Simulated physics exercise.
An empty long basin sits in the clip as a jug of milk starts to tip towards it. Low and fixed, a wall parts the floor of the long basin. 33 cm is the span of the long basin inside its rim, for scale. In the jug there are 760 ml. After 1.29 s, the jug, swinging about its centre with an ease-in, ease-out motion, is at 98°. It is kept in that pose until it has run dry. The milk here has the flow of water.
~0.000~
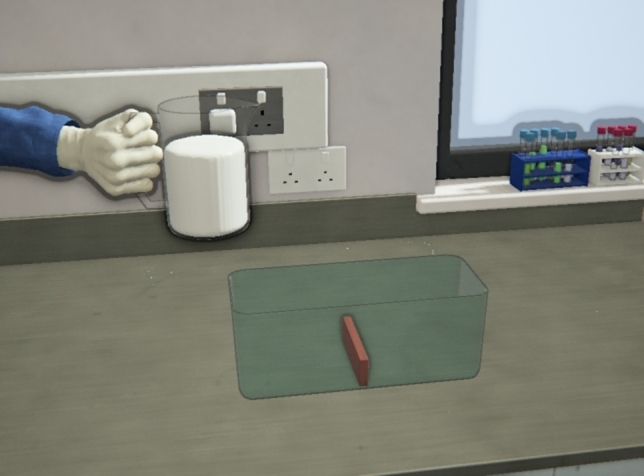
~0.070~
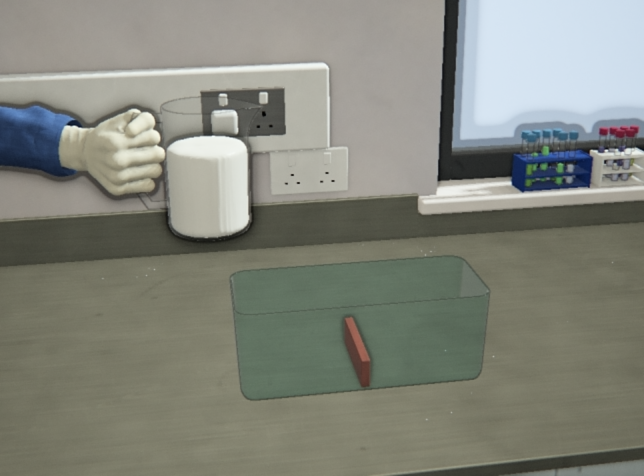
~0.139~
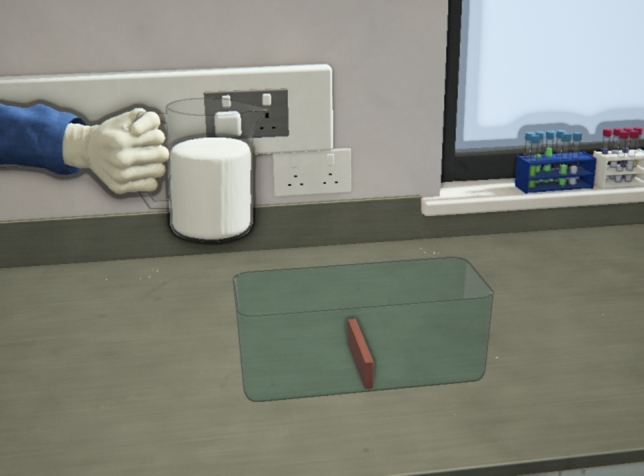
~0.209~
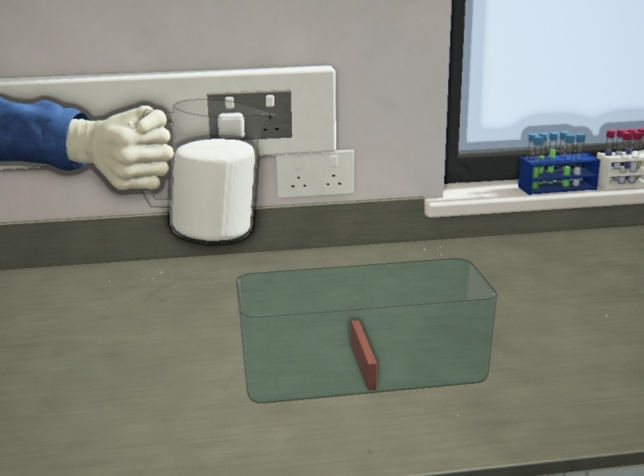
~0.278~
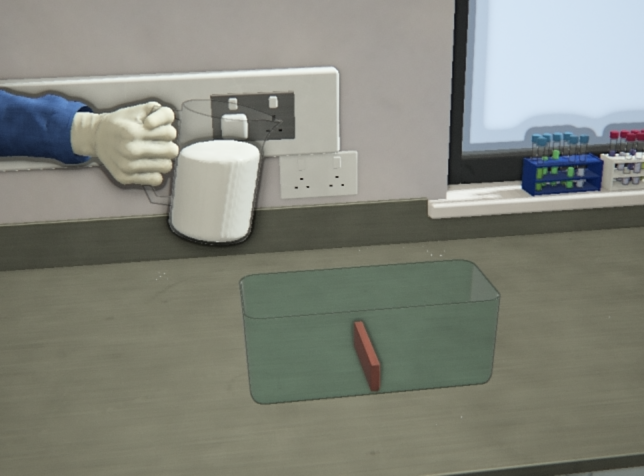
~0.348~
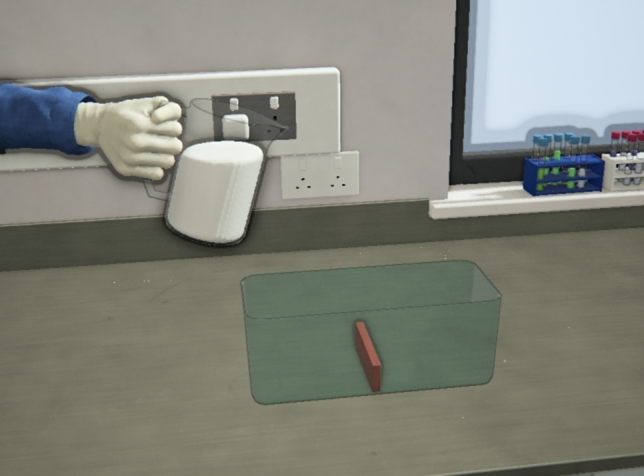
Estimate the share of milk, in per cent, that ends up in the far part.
About 18 per cent.
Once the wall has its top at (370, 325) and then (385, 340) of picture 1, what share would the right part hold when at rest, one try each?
The first gives near 5 per cent and the second near 10 per cent.
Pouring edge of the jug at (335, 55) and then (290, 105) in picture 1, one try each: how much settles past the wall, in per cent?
In order, 90 and 80 per cent.
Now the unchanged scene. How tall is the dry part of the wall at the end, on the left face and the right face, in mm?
About 10 mm on the left, about 34 mm on the right.
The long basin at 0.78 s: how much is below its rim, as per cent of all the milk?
Roughly 0 percent of it.
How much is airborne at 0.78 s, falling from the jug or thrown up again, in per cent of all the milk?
Roughly 4 percent.
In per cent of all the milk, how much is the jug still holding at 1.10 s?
I reckon near 56 per cent still sits there.
After 0.78 s the tilt is 65° and 96 per cent is still to pour, 0 is left of the wall and 0 right of it.
After 1.10 s the tilt is 93° and 55 per cent is still to pour, 21 is left of the wall and 2 right of it.
After 1.43 s the tilt is 98° and 14 per cent is still to pour, 62 is left of the wall and 14 right of it.
After 1.79 s the tilt is 98° and 2 per cent is still to pour, 78 is left of the wall and 17 right of it.
In the end 80 per cent lies left of the wall, 18 right of it and 1 outside.
